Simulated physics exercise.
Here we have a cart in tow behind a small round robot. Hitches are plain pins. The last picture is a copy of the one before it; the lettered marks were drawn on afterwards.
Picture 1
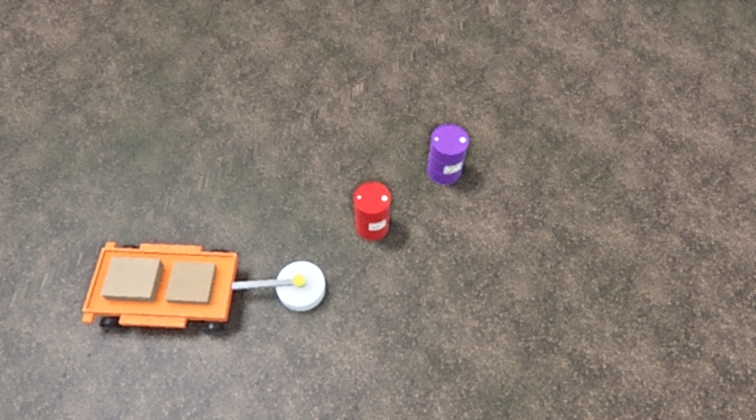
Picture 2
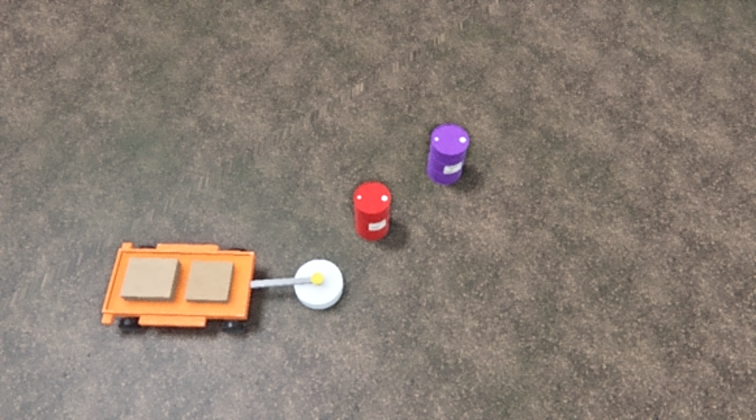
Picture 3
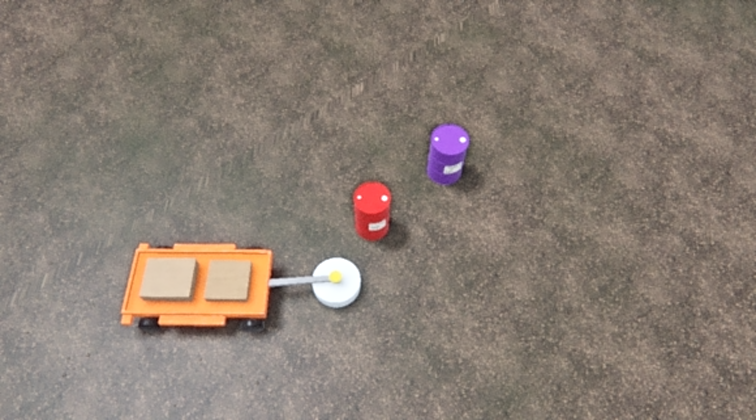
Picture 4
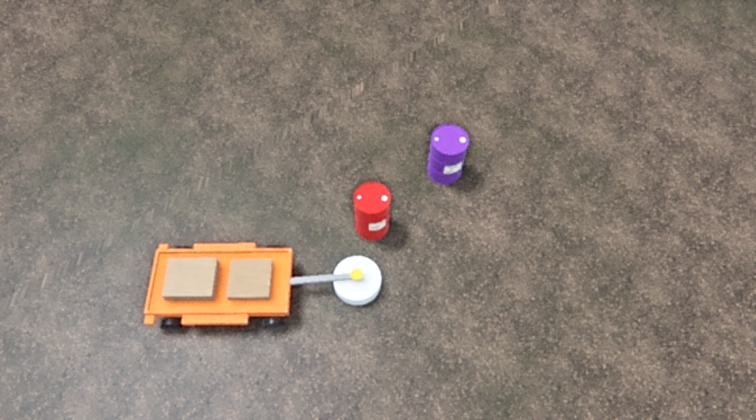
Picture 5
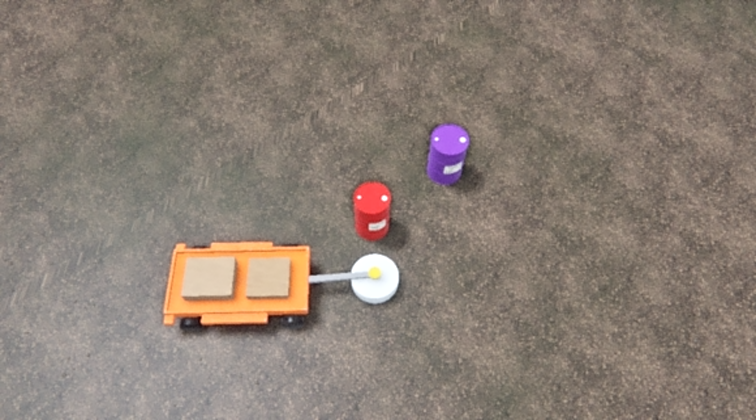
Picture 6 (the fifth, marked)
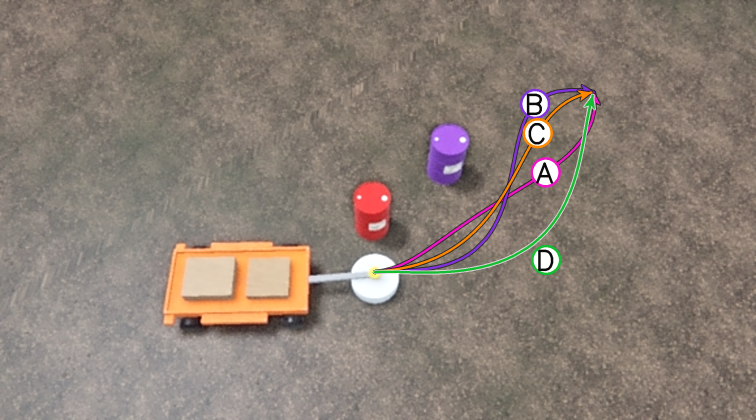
A small round white robot tows an orange cart rightward below standing red and purple drums.
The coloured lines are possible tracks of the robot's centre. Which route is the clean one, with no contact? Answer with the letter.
Route D.
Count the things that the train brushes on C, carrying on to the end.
Two.
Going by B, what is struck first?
It meets the red drum.
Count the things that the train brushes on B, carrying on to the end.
It touches two.
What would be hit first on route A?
It meets the red drum.
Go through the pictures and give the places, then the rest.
The first frame shows orange cart (163, 283); purple drum (444, 170); red drum (372, 226).
The second frame shows robot (319, 283); orange cart (181, 283); red drum (372, 226).
The third frame shows robot (336, 281); orange cart (200, 283); red drum (372, 226).
The fourth frame shows robot (357, 279); orange cart (221, 282); red drum (372, 226).
The fifth frame shows robot (375, 277); orange cart (239, 281); red drum (372, 226); purple drum (444, 170).
On the marked copy, A from (375, 272) via (515, 192) to (594, 92); B from (375, 272) via (509, 186) to (594, 92); C from (375, 272) via (506, 190) to (592, 92); D from (375, 272) via (550, 227) to (593, 95).
Following D. Soon after the start, robot (508, 263), cart (380, 273).
Later, robot (574, 176), cart (492, 236).
In the end, robot (590, 99), cart (551, 171); nothing has been touched.
As for the rest, A meets the red drum; B meets the purple drum and red drum; C meets the purple drum and red drum.
